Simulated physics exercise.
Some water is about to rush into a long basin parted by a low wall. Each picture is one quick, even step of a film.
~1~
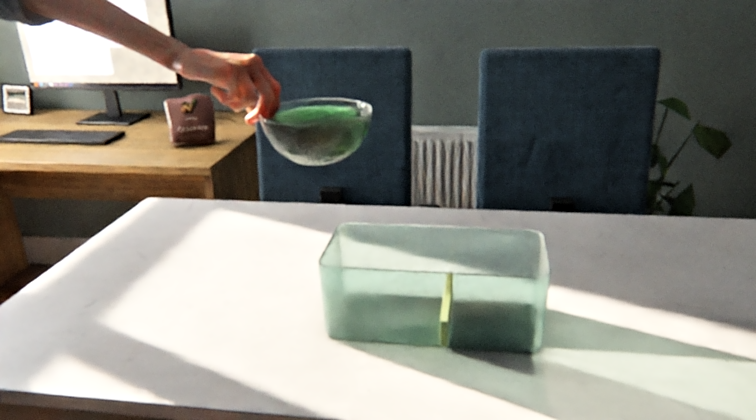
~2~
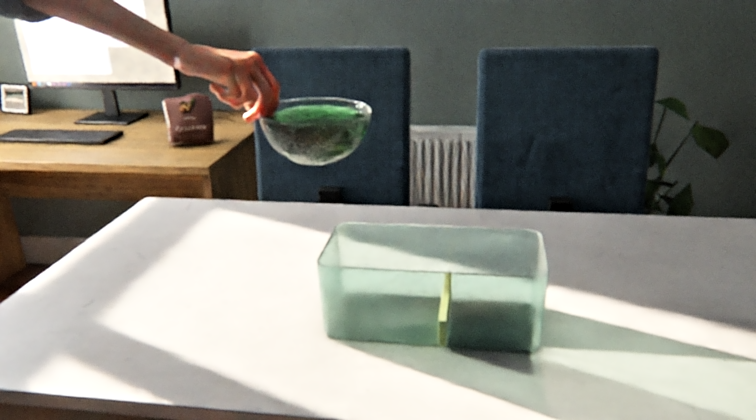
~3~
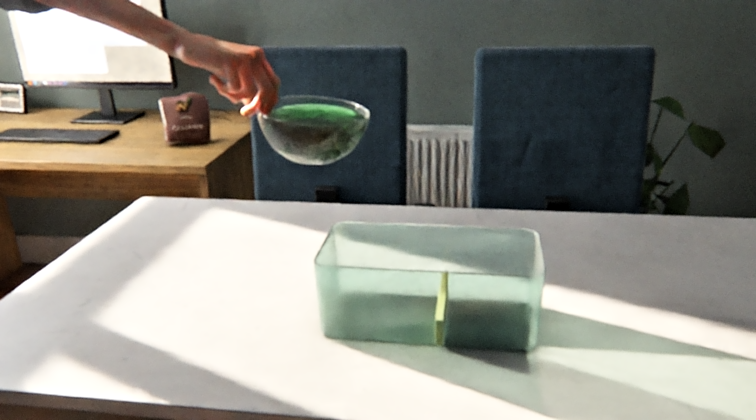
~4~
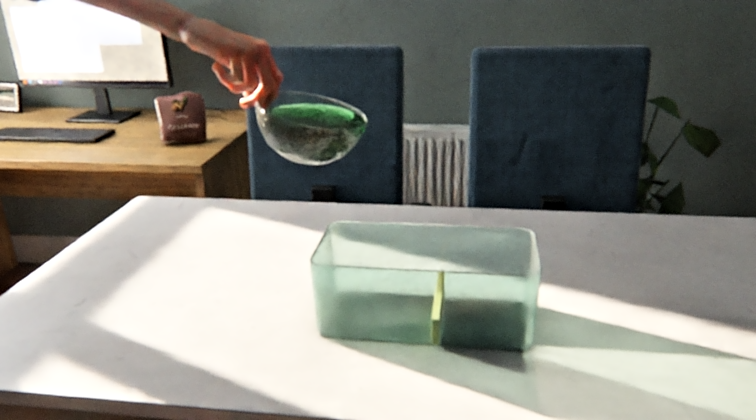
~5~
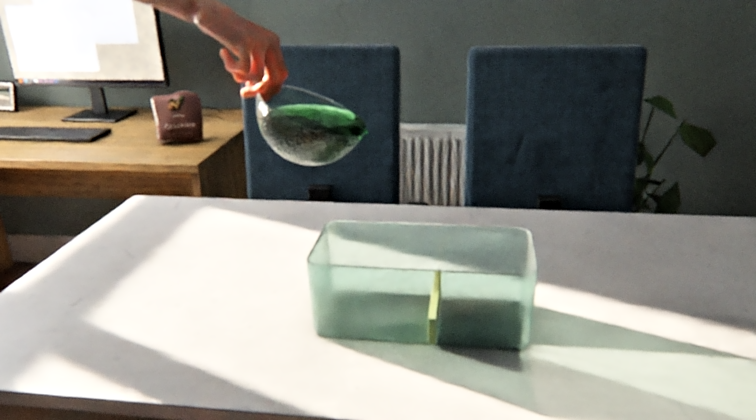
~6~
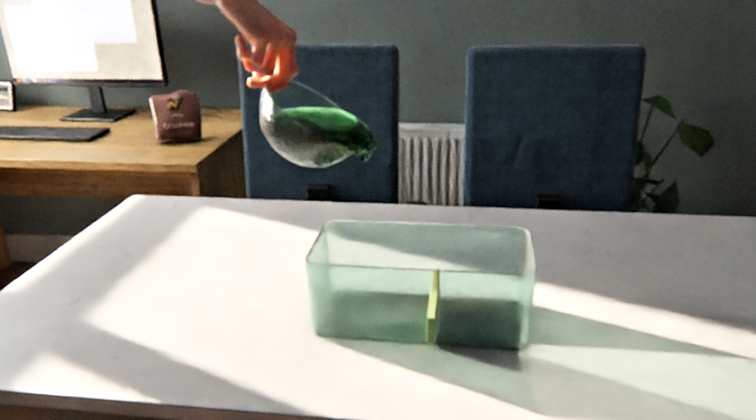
At a white table near blue chairs, a hand tilting a glass bowl of green liquid rightward above a divided clear basin.
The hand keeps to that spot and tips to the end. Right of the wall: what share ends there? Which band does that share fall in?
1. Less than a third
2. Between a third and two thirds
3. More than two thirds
Option 1: Less than a third.
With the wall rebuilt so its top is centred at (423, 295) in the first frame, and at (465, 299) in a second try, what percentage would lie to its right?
In order, near 45 and 15 in a hundred.
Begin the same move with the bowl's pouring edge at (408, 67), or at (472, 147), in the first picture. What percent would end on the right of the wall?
65 %, 80 %.
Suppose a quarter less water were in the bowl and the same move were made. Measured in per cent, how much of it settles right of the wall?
That share would be some 10 parts in a hundred.
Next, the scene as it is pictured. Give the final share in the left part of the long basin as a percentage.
Share approx. 90 per cent.
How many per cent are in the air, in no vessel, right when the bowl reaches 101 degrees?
About 35 per cent.
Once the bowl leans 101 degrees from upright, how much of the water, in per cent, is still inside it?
5 %.
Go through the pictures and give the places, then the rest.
In the first picture, it leans 0°; its right rim is at (371, 113); the water meets the walls at (268, 116) and (369, 118); the long basin's rim runs from (329, 244) to (546, 254); the wall's top is at (447, 296).
In the second picture, it leans 2°; its right rim is at (370, 114); the water meets the walls at (267, 115) and (367, 118).
In the third picture, it leans 6°; its right rim is at (368, 118); the water meets the walls at (265, 113) and (366, 120).
In the fourth picture, it leans 13°; its right rim is at (366, 125); the water meets the walls at (264, 112) and (365, 121).
In the fifth picture, it leans 23°; its right rim is at (363, 134); the water meets the walls at (265, 112) and (361, 127); 4 per cent is over the edge.
In the sixth picture, it leans 35°; its right rim is at (361, 145); the water meets the walls at (267, 116) and (351, 131); 13 per cent is over the edge.
A moment on, the bowl is tipped right over and 5 per cent is still to pour, 61 is left of the wall and 1 right of it.
Next, the bowl is tipped right over and 0 per cent is still to pour, 91 is left of the wall and 6 right of it.
Then the bowl is tipped right over and 0 per cent is still to pour, 88 is left of the wall and 10 right of it.
Later the bowl is tipped right over and 0 per cent is still to pour, 88 is left of the wall and 10 right of it.
At rest 88 per cent lies left of the wall, 10 right of it and 2 outside.
